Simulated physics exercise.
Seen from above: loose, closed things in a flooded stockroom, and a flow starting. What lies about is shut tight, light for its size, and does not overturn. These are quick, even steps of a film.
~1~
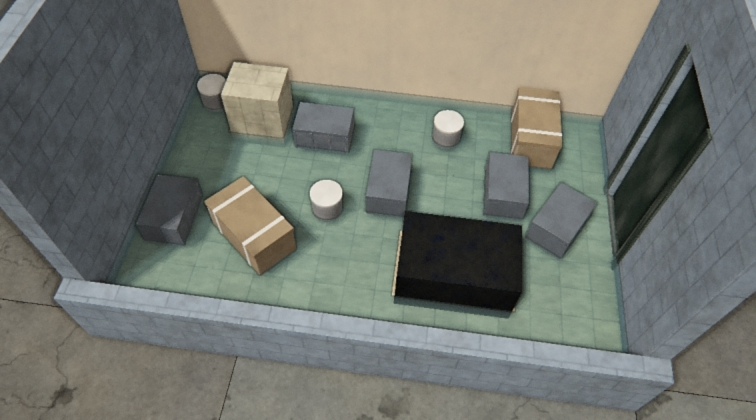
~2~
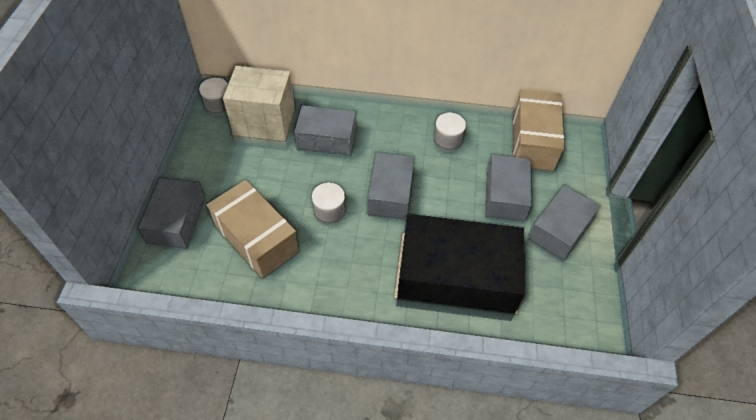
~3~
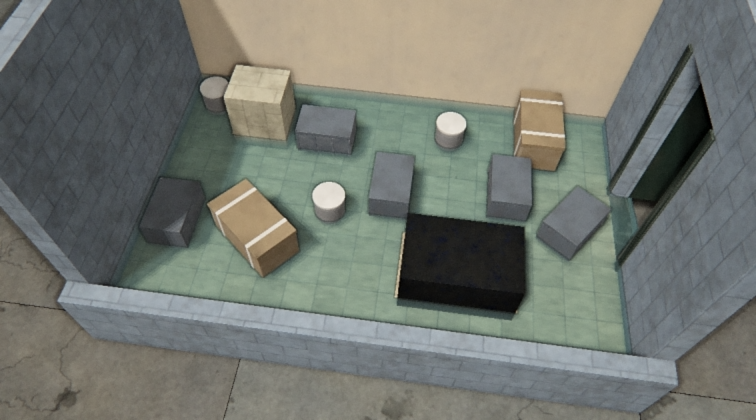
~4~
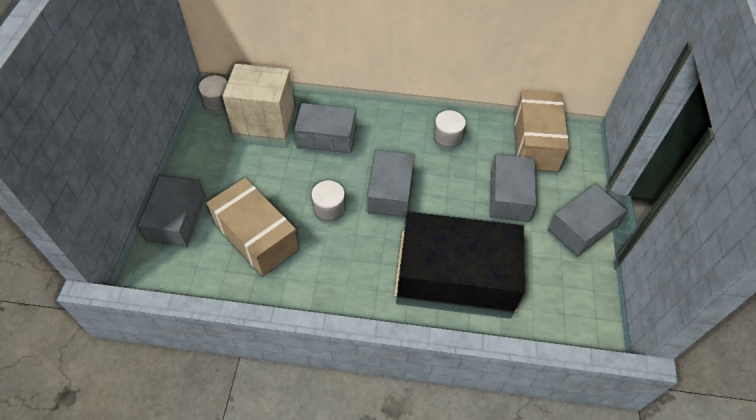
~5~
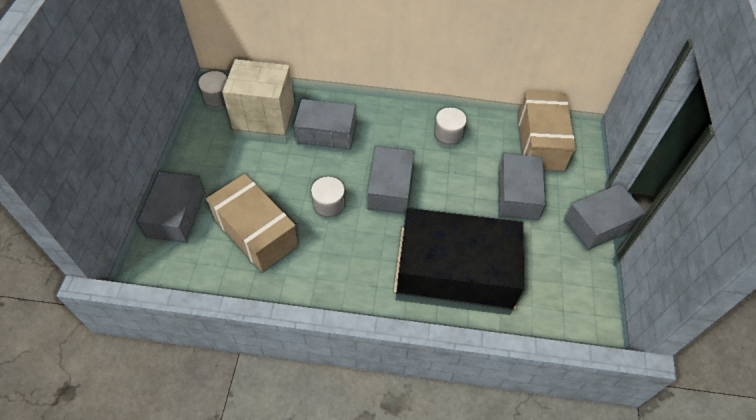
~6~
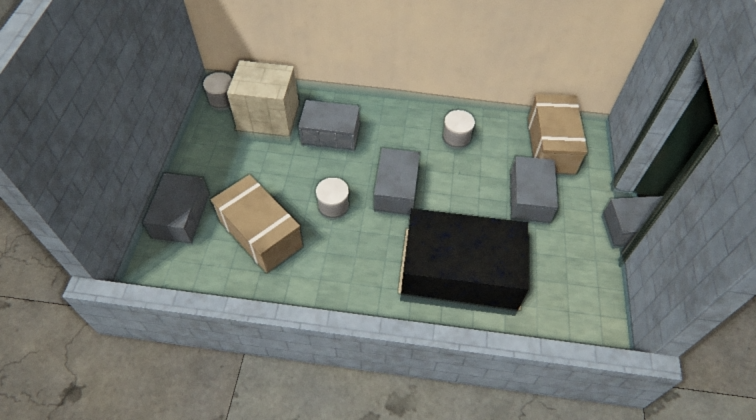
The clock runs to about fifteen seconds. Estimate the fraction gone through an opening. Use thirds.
That comes to from one to two thirds.
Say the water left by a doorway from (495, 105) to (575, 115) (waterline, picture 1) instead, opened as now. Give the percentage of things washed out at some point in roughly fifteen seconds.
Near 60 in a hundred.
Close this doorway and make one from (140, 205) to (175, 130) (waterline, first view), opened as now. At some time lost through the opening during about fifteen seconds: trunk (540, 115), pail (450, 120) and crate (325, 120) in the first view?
One after the other: Left behind, no, carried outside.
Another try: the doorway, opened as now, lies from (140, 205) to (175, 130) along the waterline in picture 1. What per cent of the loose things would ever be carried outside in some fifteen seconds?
I make it 60 per cent.
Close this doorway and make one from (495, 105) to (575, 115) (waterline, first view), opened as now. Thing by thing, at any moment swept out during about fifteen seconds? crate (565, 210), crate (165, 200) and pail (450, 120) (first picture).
In that order: Through, left behind, washed out.
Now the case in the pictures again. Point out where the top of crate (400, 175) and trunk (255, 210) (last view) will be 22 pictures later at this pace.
Around (583, 208) and (302, 212).
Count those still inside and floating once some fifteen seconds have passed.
5 of them.
A moment on, 1 of 10 are out; 9 afloat.
Next, 2 of 10 are out; 8 afloat.
Later, 4 of 10 are out; 6 afloat.
In the end, 5 of 10 are out; 5 afloat.
